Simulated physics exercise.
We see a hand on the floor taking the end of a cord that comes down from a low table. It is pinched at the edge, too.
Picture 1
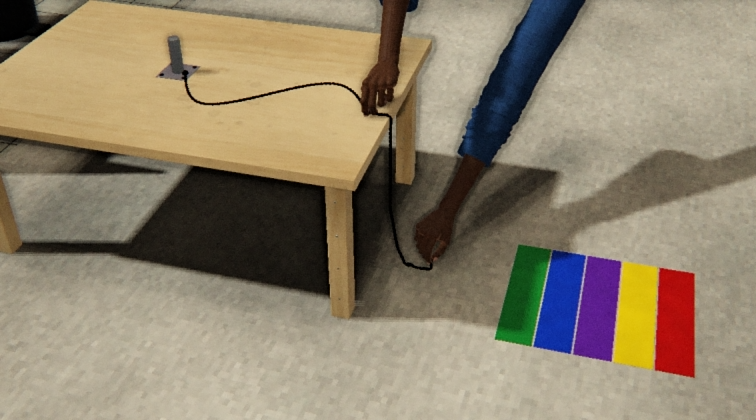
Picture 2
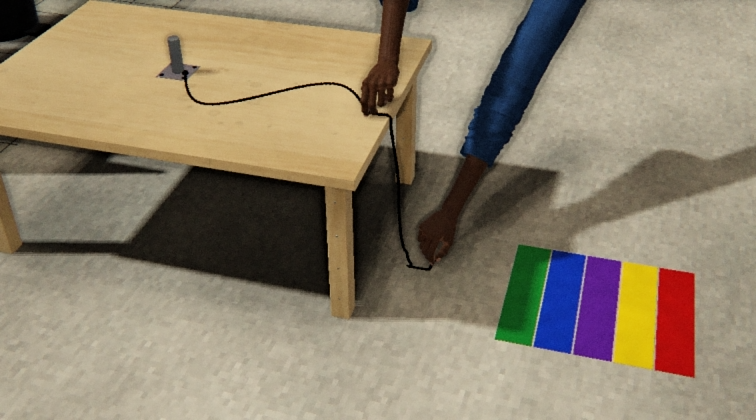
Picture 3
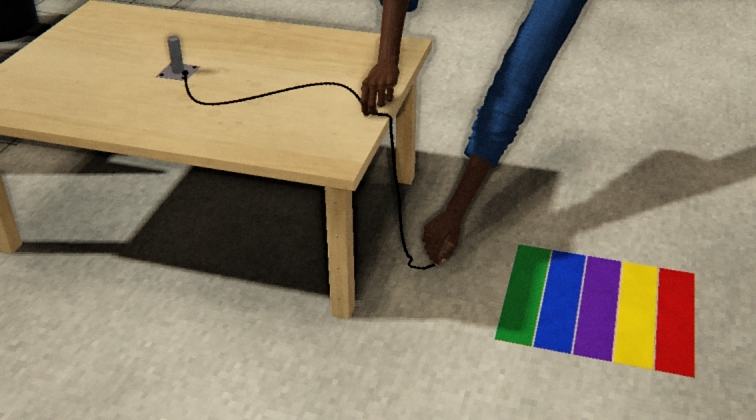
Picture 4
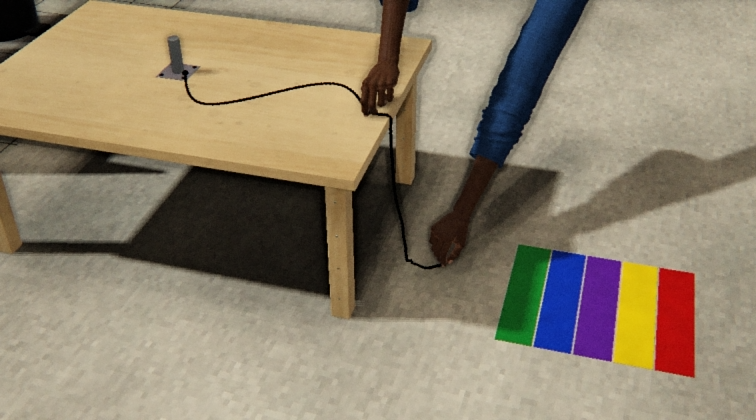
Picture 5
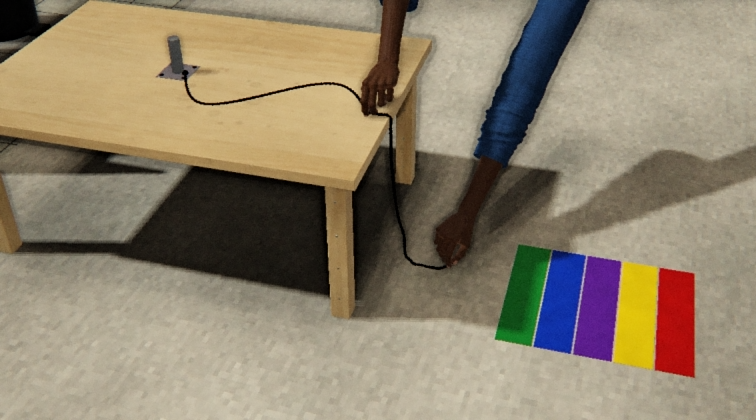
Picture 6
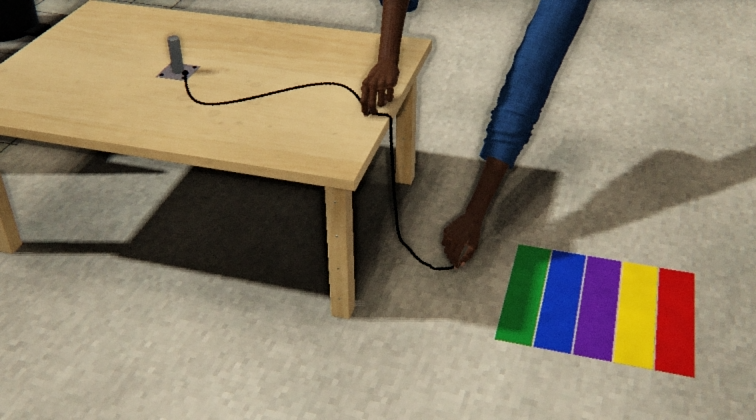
A hand near the floor holds the end of a black cord that hangs from a low wooden table, while another hand pins it at the table's edge. The lower hand slides slightly to the right, drawing the end a little closer to the green stripe of a colored strip panel.
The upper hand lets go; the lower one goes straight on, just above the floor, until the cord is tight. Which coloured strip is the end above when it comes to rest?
The yellow one.
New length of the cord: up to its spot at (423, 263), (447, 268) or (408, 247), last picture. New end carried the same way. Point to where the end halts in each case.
Respectively (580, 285), (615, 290) and (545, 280).
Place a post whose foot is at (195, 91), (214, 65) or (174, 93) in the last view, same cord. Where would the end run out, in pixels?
Try by try, around (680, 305), (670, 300) and (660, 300).
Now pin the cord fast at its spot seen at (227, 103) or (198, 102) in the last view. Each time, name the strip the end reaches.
Observed strip, first: Purple; second: Purple.
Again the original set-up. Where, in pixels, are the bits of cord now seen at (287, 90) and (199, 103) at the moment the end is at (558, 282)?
They end up close to (330, 97) and (248, 82).
Early on, end near (558, 282); over blue.
Midway, end near (607, 290); over purple.
At the end of the slack, end near (637, 295); over yellow. It gets as far as the yellow strip.
